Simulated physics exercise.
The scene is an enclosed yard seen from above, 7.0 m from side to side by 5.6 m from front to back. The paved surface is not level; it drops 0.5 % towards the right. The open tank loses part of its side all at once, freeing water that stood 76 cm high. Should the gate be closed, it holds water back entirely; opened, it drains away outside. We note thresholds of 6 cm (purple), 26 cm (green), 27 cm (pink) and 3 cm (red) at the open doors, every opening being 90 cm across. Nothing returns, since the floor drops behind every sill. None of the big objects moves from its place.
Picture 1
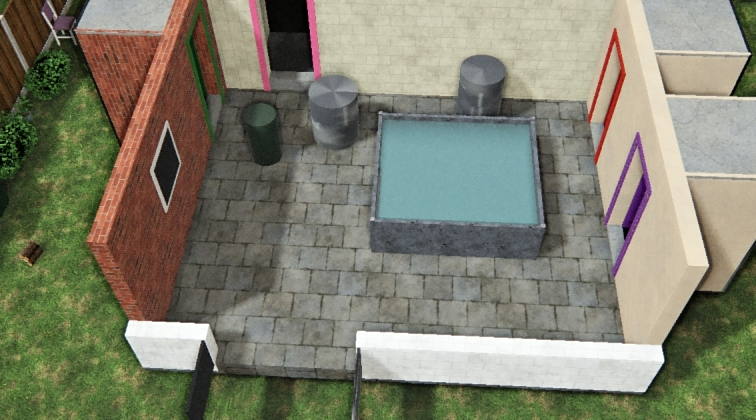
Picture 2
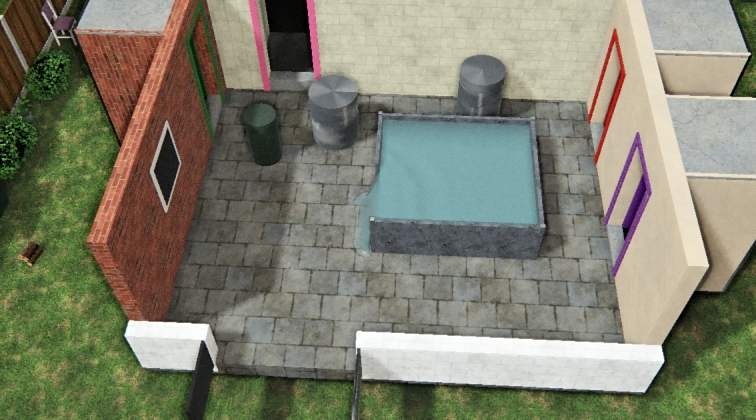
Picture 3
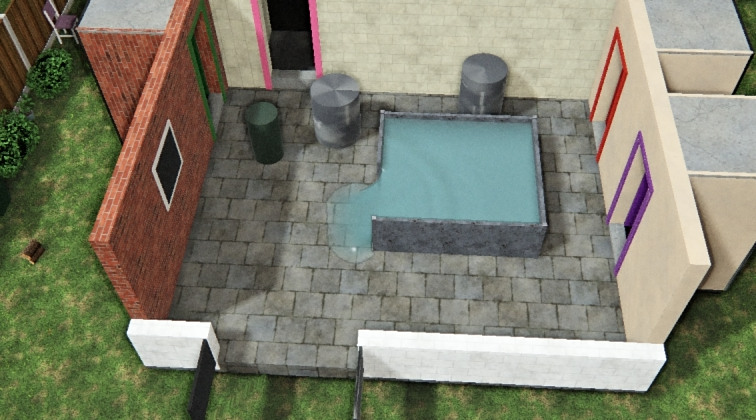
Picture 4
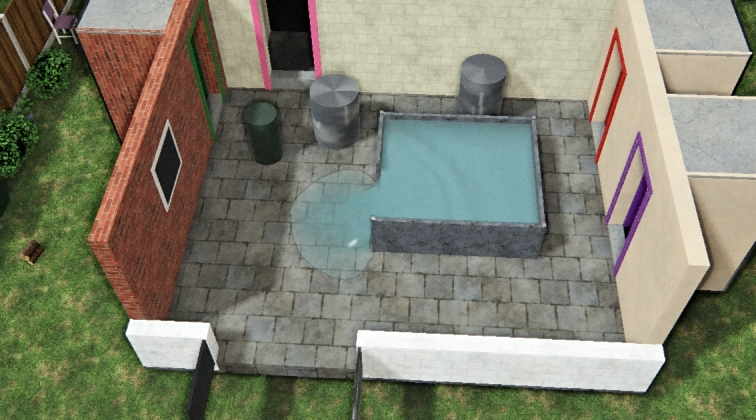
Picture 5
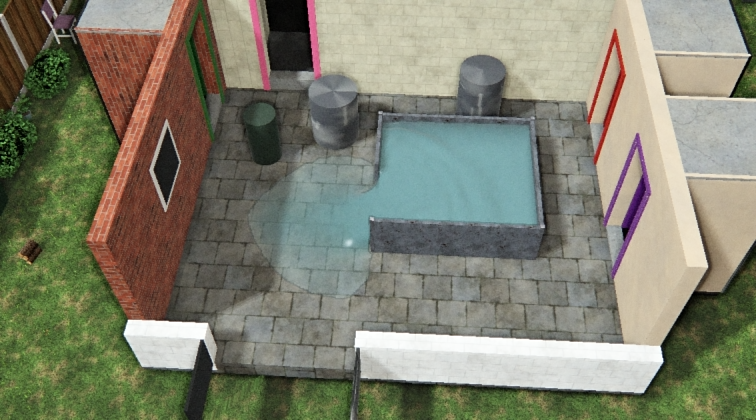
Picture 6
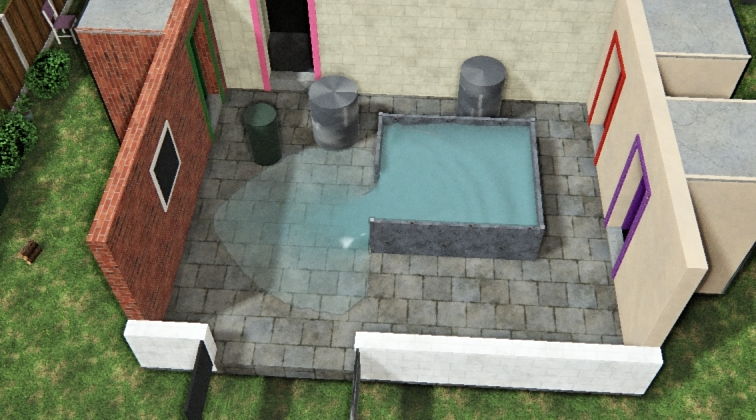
Walled paved yard seen from above, with an open tank giving way at its left side and water fanning out leftward across the slabs.
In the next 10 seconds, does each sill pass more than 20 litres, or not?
Purple door: The inflow ends up lower than the cap; green door: The inflow ends up lower than the cap; pink door: The inflow ends up lower than the cap; red door: The inflow ends up higher than the cap.
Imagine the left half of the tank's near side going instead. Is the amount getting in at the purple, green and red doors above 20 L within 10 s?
Purple door surpasses it, green door doesn't reach it, red door surpasses it.
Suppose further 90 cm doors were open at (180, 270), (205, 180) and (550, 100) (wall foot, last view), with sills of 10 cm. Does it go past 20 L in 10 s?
Door 1: Higher; door 2: Higher; door 3: Lower.
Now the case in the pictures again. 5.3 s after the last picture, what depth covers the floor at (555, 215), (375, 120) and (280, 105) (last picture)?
0, 3, 15 cm.
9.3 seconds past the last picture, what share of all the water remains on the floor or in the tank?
I'd put it at some 72 percent still there.
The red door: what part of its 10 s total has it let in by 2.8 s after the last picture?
About 0 per cent.
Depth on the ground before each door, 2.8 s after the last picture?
Depth readings (cm): Purple = 0; green = 11; pink = 19; red = 0.
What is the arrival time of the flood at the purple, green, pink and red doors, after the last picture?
Purple = 7.0 s, green = 0.9 s, pink = 1.3 s, red = 5.0 s.
Then, 0.7 s after the last picture water covers 35 % of the floor and is deepest (42 cm) near (363, 228); purple door not reached, green door not reached, pink door not reached, red door not reached.
Then, 1.5 s after the last picture water covers 40 % of the floor and is deepest (47 cm) near (159, 344); purple door not reached, green door 10 cm at the sill, 0 L in, pink door 2 cm at the sill, 0 L in, red door not reached.
Then, 2.8 s after the last picture water covers 45 % of the floor and is deepest (33 cm) near (159, 344); purple door not reached, green door 11 cm at the sill, 0 L in, pink door 19 cm at the sill, 0 L in, red door not reached.
Then, 5.3 s after the last picture water covers 80 % of the floor and is deepest (22 cm) near (224, 101); purple door not reached, green door 14 cm at the sill, 0 L in, pink door 15 cm at the sill, 0 L in, red door 5 cm at the sill, 0 L in.
Then, 9.3 s after the last picture water covers 95 % of the floor and is deepest (18 cm) near (450, 110); purple door 5 cm at the sill, 0 L in, green door 12 cm at the sill, 0 L in, pink door 12 cm at the sill, 0 L in, red door 11 cm at the sill, 96 L in.
